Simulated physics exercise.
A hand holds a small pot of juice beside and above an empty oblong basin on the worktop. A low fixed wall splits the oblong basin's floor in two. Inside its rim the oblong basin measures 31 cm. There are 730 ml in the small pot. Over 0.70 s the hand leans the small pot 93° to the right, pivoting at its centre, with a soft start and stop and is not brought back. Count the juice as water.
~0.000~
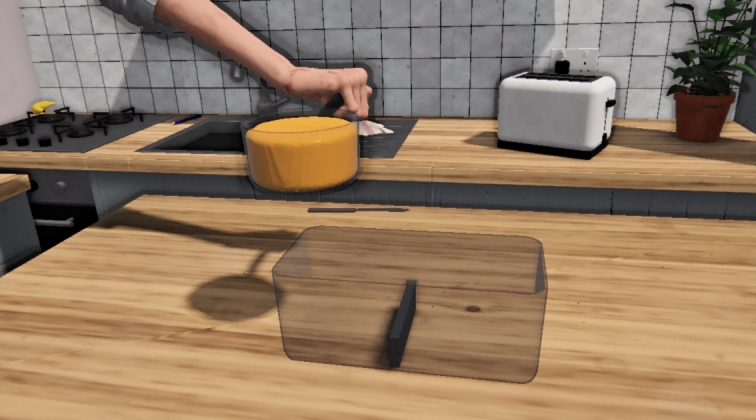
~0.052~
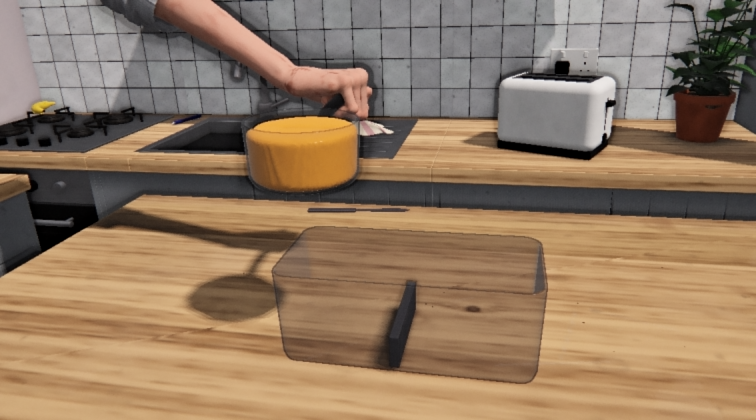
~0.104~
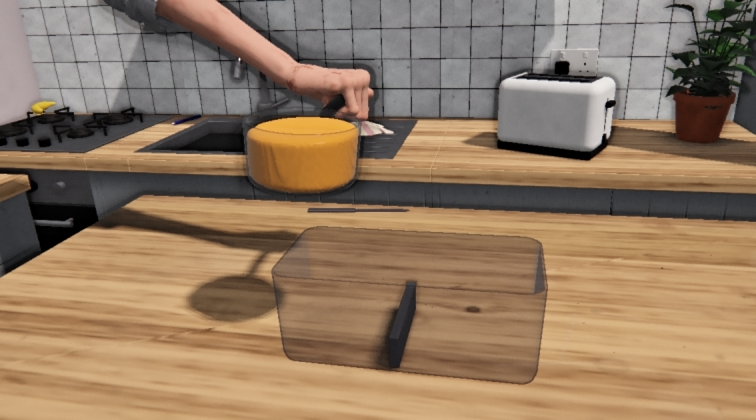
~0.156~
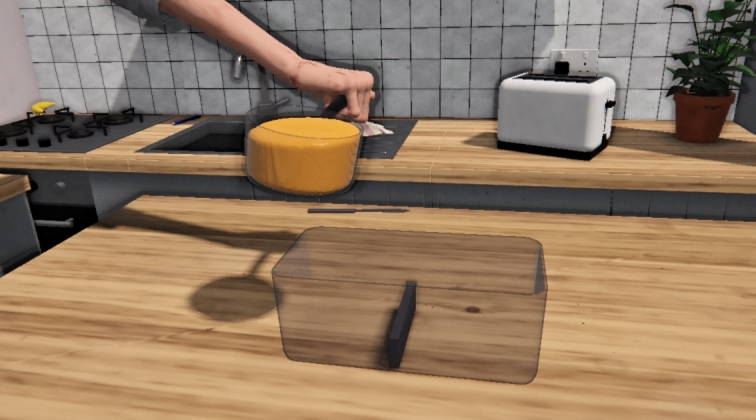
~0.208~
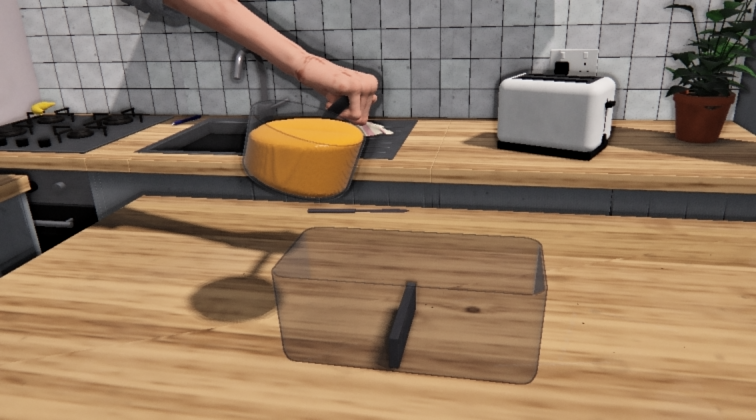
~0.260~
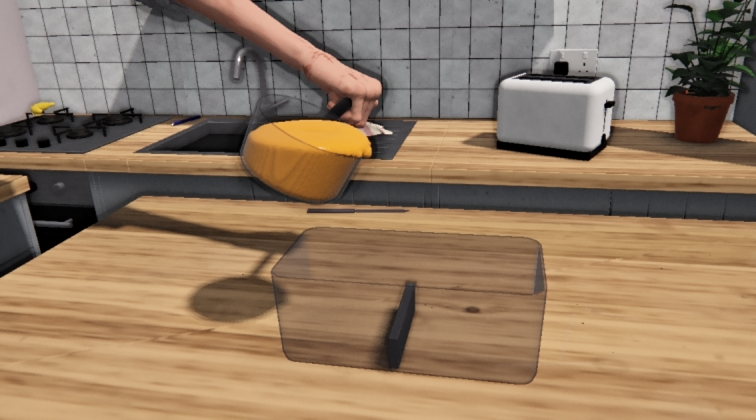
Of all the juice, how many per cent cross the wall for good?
Roughly 68 per cent is past the wall.
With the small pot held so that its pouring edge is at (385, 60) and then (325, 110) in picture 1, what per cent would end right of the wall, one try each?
First 90, then 25 per cent.
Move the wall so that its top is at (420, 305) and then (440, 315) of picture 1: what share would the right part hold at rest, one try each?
First 45, then 20 per cent.
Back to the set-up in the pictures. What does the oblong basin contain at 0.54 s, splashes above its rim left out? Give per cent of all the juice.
Some 24 per cent.
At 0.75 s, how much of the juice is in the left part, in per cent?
Near 16 in a hundred.
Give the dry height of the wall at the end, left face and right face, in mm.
Some 30 mm on the left and 20 mm on the right.
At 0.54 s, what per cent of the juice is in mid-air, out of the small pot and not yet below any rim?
About 38 per cent.
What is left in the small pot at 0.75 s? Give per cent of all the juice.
About 10 per cent.
By 0.54 s the tilt is 82° and 38 per cent is still to pour, 2 is left of the wall and 22 right of it.
By 0.75 s the tilt is 93° and 11 per cent is still to pour, 16 is left of the wall and 66 right of it.
By 0.96 s the tilt is 93° and 3 per cent is still to pour, 26 is left of the wall and 68 right of it.
By 1.20 s the tilt is 93° and 1 per cent is still to pour, 30 is left of the wall and 68 right of it.
At rest 31 per cent lies left of the wall, 68 right of it and 1 outside.
